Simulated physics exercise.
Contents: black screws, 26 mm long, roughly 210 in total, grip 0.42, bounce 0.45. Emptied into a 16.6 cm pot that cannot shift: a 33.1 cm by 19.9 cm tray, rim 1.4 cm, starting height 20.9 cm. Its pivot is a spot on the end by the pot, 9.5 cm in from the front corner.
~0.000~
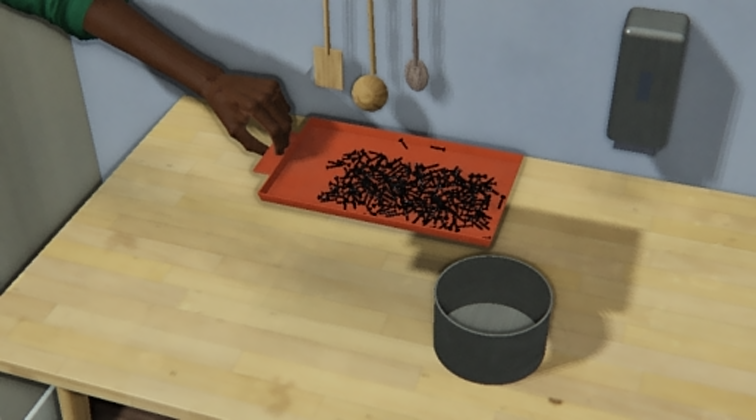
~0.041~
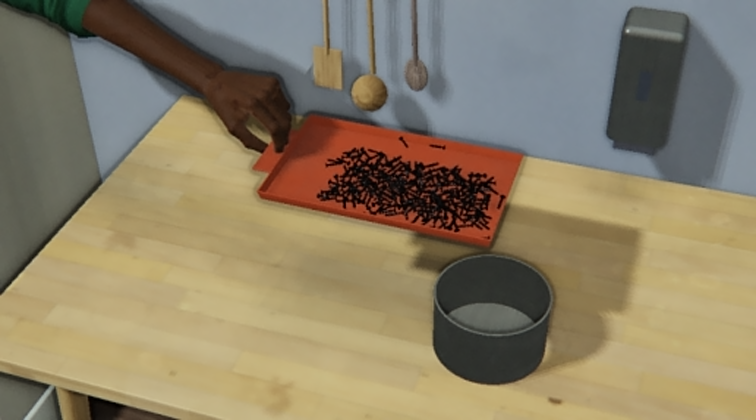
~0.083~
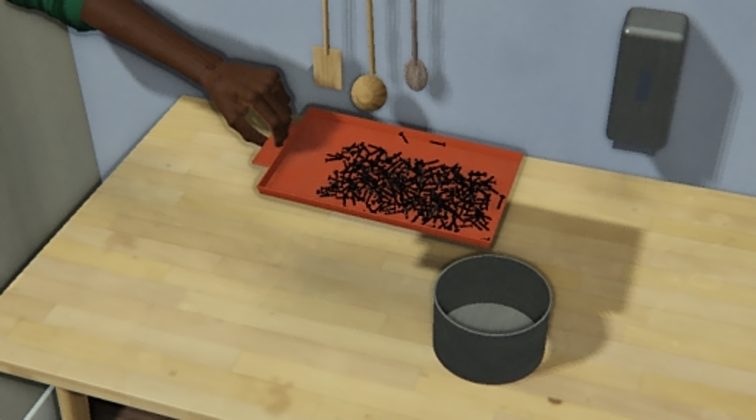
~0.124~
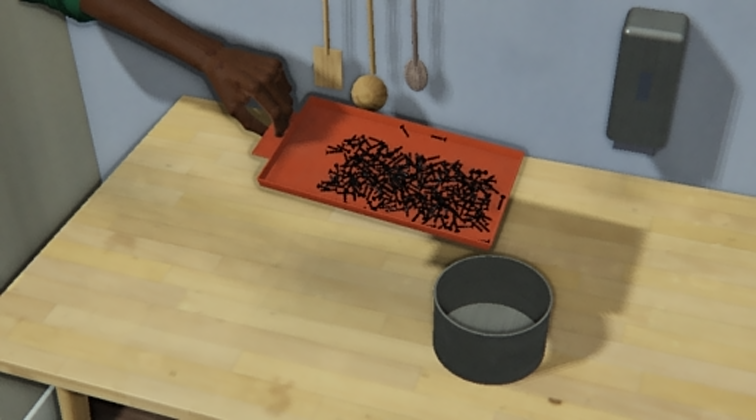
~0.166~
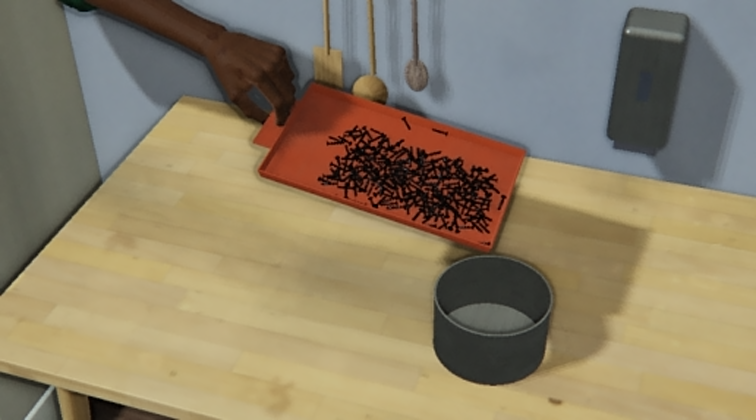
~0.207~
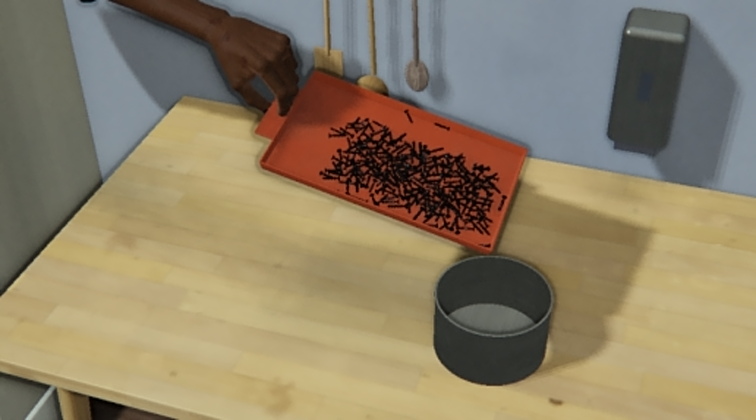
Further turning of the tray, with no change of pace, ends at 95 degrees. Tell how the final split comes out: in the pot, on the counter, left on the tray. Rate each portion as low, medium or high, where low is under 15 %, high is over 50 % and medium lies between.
Pot high, counter low, tray low.
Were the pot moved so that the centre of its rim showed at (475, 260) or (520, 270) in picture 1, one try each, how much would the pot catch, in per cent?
Roughly 15 per cent, then 40 per cent.
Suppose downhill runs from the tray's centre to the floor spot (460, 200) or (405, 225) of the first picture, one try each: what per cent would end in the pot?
About 45 and 65 per cent.
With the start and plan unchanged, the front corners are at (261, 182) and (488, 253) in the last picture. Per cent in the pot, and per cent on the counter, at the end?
Pot 65 % / counter 35 %.
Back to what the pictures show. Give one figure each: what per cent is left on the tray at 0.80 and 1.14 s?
In order, near 25 and near 0.
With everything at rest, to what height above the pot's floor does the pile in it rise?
Top level: Approx. 4.0 cm.
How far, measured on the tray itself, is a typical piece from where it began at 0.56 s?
6 cm.
Then, at 0.56 s, tilt 54 degrees; the tray holds 100 %, the pot 0 %.
Then, at 0.80 s, tilt 81 degrees; the tray holds 25 %, the pot 40 %.
After 1.14 s, tilt 95 degrees; the tray holds 0 %, the pot 100 %.
By 1.6 s all is still; pot 100 %, counter 0 %, tray 0 %.
